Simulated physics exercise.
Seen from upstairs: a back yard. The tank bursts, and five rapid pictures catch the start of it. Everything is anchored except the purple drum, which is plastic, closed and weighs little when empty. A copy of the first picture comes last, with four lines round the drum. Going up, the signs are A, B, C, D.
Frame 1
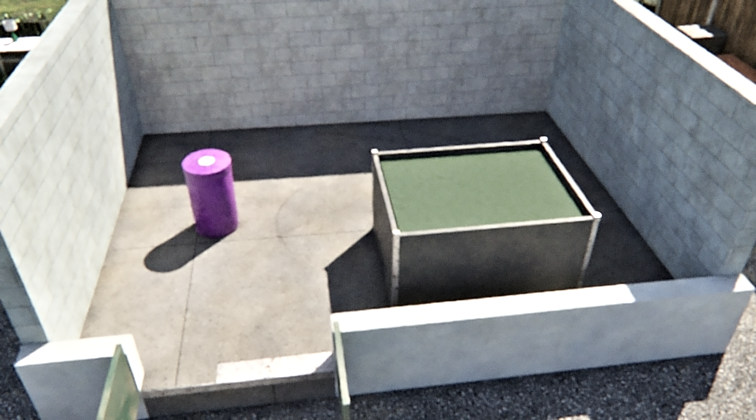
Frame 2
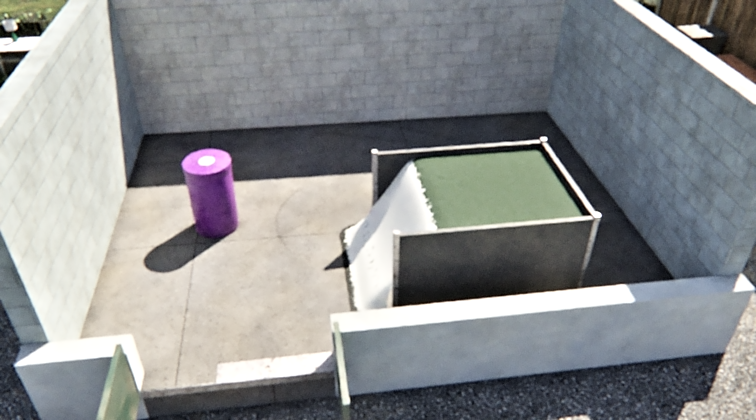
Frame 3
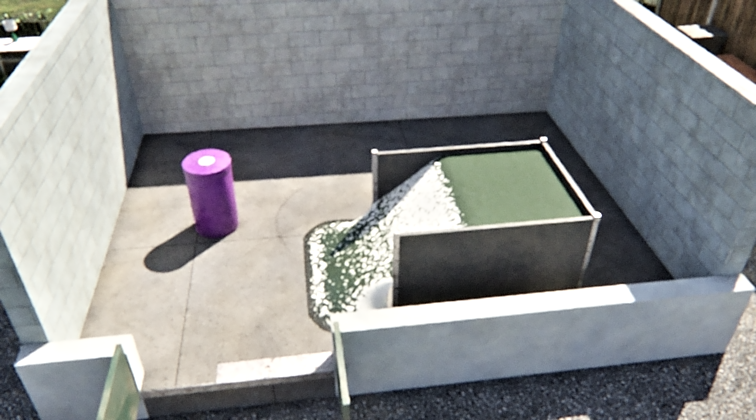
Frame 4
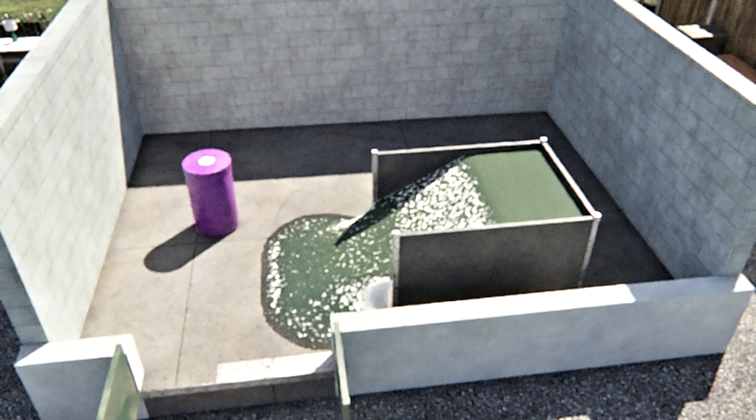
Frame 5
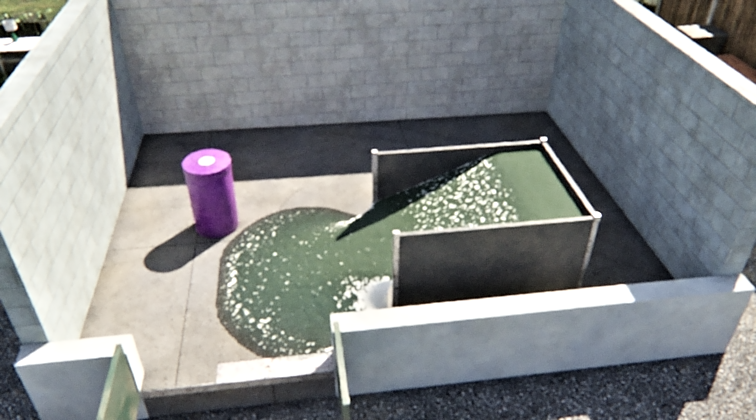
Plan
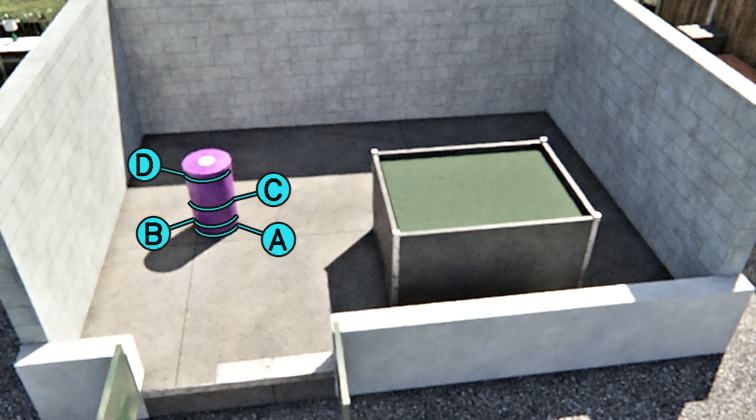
A large open-topped rectangular tank full of dark green water stands right of centre in a walled back yard, seen from upstairs. A purple drum with a pale spot on its lid stands to the left on the grey paving, and an open gate is at the front. The tank's left side opens and water pours out, foaming white, then spreads leftward across the ground in a widening green pool, while the drum and camera stay still.
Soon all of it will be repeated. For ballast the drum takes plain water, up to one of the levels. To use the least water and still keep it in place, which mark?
The limit is D.
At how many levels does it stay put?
One of them.
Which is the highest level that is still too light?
C.
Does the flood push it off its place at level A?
Yes, that goes wrong.
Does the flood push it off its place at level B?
Yes, that goes wrong.
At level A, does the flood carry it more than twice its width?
Yes, clearly.
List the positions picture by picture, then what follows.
Lid of the purple drum at (206, 162); tank full, its middle at (477, 189); open gate at (233, 328).
Water covers 2 % of the ground and is seen nearest the drum at (348, 238).
Water covers 5 % of the ground and is seen nearest the drum at (311, 241).
Water covers 9 % of the ground and is seen nearest the drum at (274, 241).
Lid of the purple drum at (206, 162); water covers 14 % of the ground and is seen nearest the drum at (236, 241).
On the marked copy, A at (215, 235); B at (214, 226); C at (210, 209); D at (205, 181); from the bottom up A, B, C, D.
Choosing A, it is pushed about 9 times its own width away.
Choosing B, it is pushed about 7 times its own width away.
Choosing C, it is pushed about its own width away.
Choosing D, it does not move.
